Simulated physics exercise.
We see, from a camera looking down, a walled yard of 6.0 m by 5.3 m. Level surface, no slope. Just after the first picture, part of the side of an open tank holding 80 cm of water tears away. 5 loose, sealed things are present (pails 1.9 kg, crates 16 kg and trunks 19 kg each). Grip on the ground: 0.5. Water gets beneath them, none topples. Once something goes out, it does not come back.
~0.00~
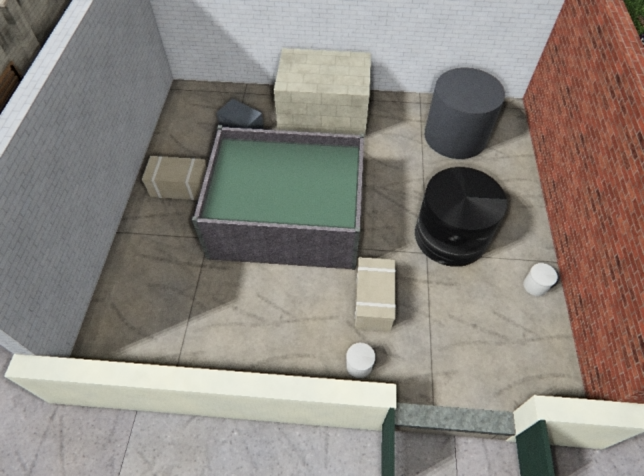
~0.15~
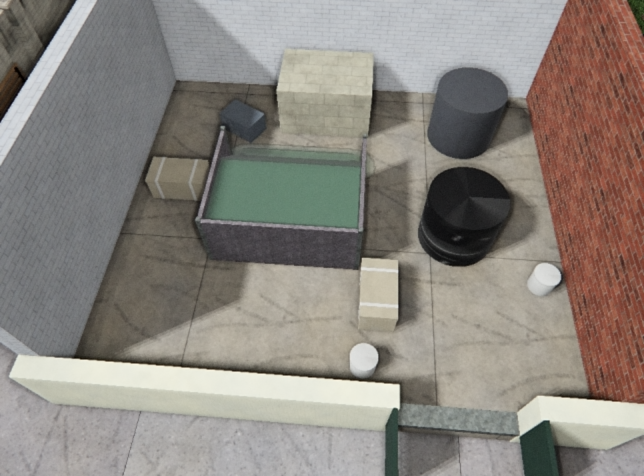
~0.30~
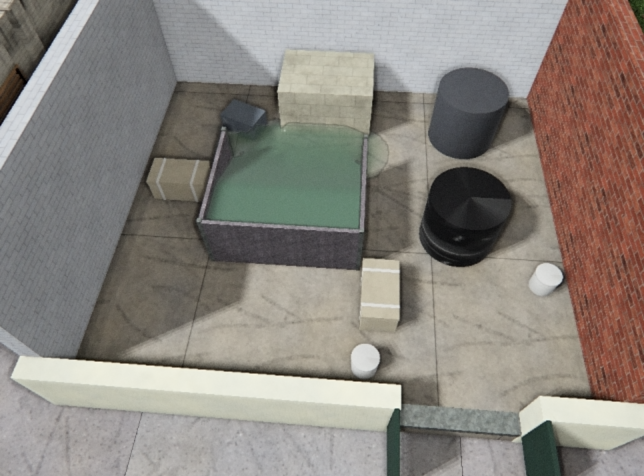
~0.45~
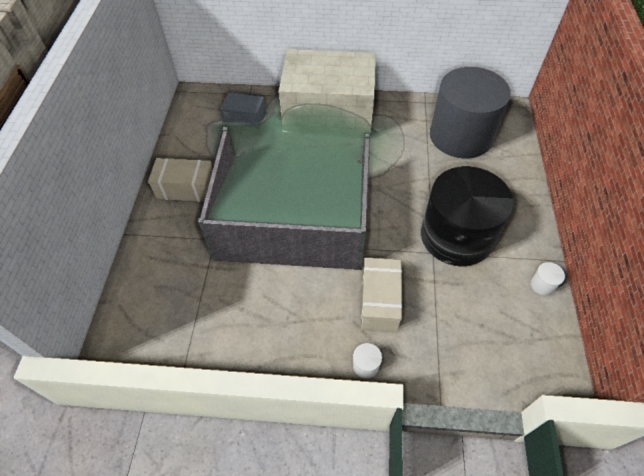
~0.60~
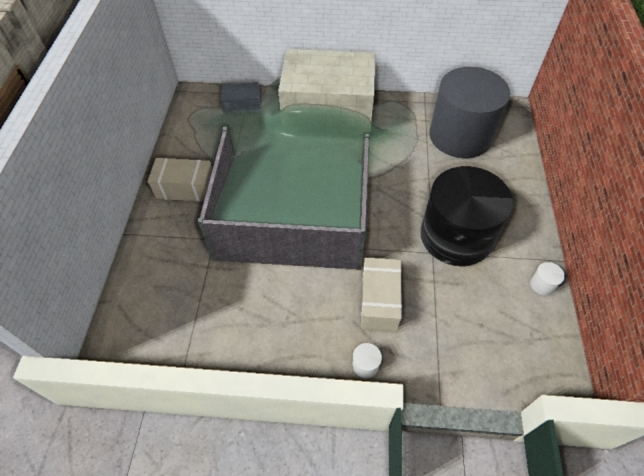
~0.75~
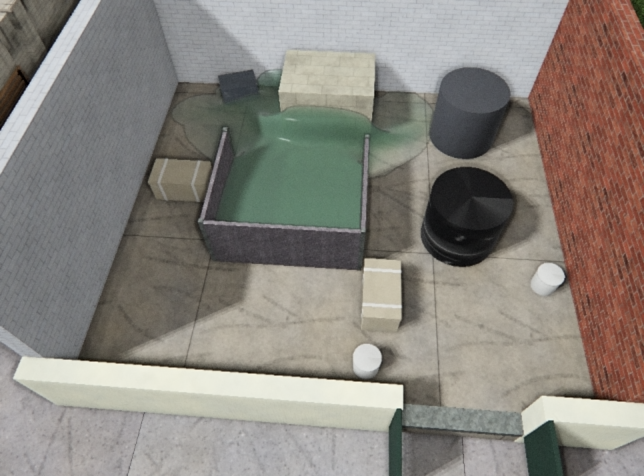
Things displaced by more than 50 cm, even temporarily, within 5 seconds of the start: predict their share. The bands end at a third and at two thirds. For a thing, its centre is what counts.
A person watching would say a good number, a third to two thirds.
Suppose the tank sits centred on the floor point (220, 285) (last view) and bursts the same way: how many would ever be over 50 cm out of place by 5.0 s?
Then the count would be 3.
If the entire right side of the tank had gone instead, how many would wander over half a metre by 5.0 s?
The answer then is 3.
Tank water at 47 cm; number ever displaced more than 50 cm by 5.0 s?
Then 3 of them.
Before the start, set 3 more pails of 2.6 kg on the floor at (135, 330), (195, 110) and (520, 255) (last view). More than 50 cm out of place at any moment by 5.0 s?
Outcome: Breaks the threshold first, breaks the threshold next, breaks the threshold last.
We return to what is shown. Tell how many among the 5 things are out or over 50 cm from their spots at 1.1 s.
At that moment it comes to 1.
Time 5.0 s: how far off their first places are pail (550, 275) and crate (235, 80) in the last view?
In that order: 150 cm, 200 cm.
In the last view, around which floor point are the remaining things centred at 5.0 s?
Roughly at (309, 313).
After 1.1 s 1 of 5 are over 50 cm from their spots; 1 afloat.
After 2.2 s 1 of 5 are over 50 cm from their spots; 1 afloat.
After 3.5 s 3 of 5 are over 50 cm from their spots; 2 afloat.
After 5.0 s 3 of 5 are over 50 cm from their spots, and 3 have been at some point; 3 afloat.
